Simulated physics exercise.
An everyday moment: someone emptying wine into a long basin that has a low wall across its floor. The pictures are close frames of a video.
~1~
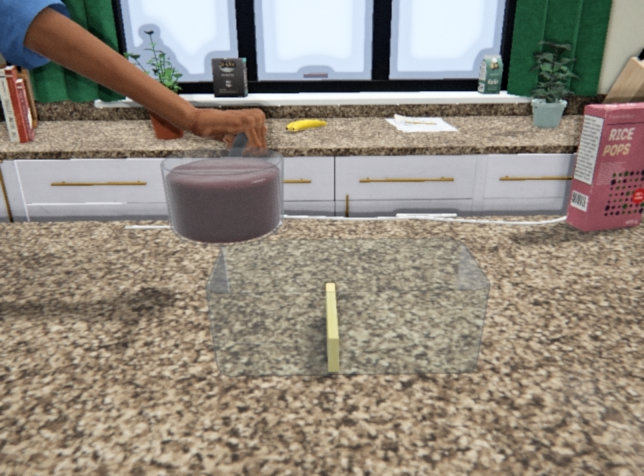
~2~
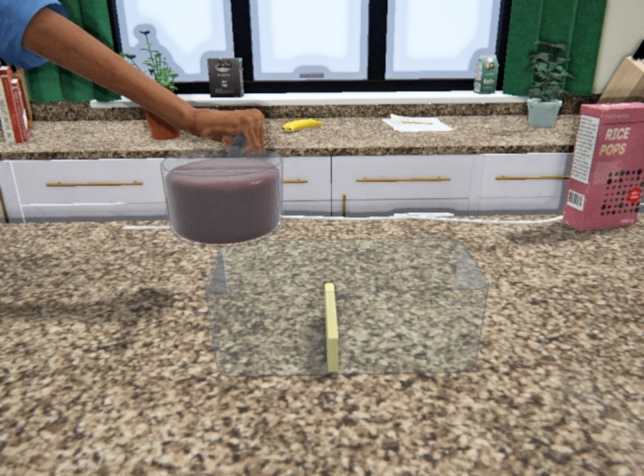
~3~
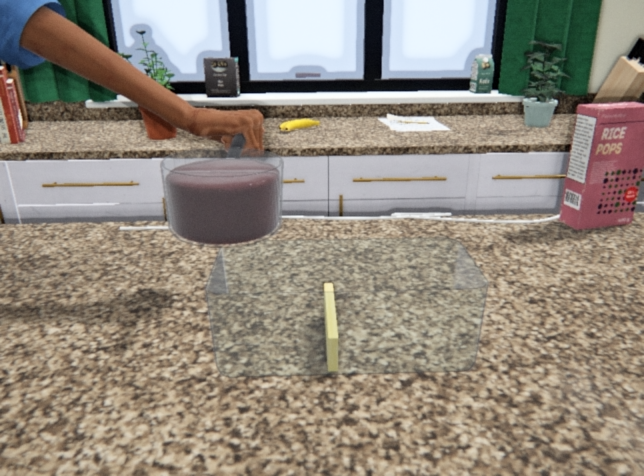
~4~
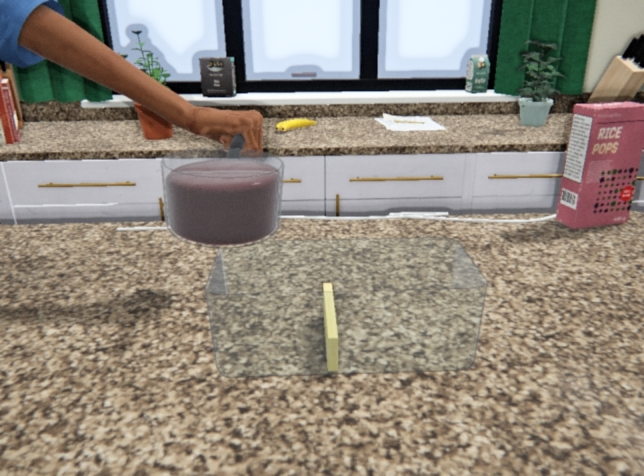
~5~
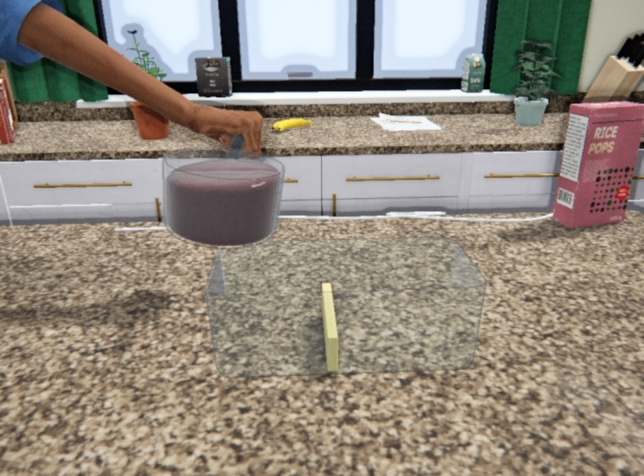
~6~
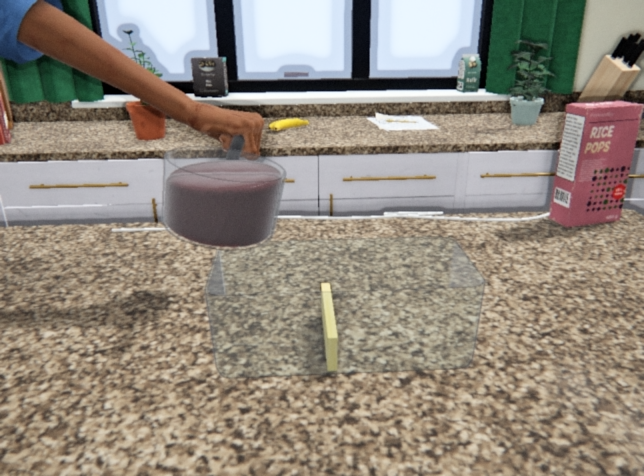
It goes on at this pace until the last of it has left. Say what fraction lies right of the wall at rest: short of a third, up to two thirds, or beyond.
It comes to between a third and two thirds.
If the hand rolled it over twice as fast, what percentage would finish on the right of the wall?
It comes to 45 per cent or so.
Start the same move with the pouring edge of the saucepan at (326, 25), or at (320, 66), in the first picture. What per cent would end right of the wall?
Near 95 % and 95 %.
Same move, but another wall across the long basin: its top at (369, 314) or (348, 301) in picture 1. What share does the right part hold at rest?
Roughly 5 per cent, and 25 per cent.
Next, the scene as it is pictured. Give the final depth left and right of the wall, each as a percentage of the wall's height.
The left part 40 per cent, the right part 50.
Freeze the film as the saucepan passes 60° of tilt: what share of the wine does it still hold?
Some 65 per cent.
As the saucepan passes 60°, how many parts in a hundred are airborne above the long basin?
It comes to 20 per cent or so.
A moment on, the saucepan is tipped part way and 64 per cent is still to pour, 3 is left of the wall and 13 right of it.
Next, the saucepan is tipped on its side and 16 per cent is still to pour, 21 is left of the wall and 58 right of it.
Then the saucepan is tipped right over and 1 per cent is still to pour, 39 is left of the wall and 59 right of it.
Later the saucepan is tipped right over and 0 per cent is still to pour, 41 is left of the wall and 59 right of it.
In the end 41 per cent lies left of the wall, 59 right of it and 0 outside.
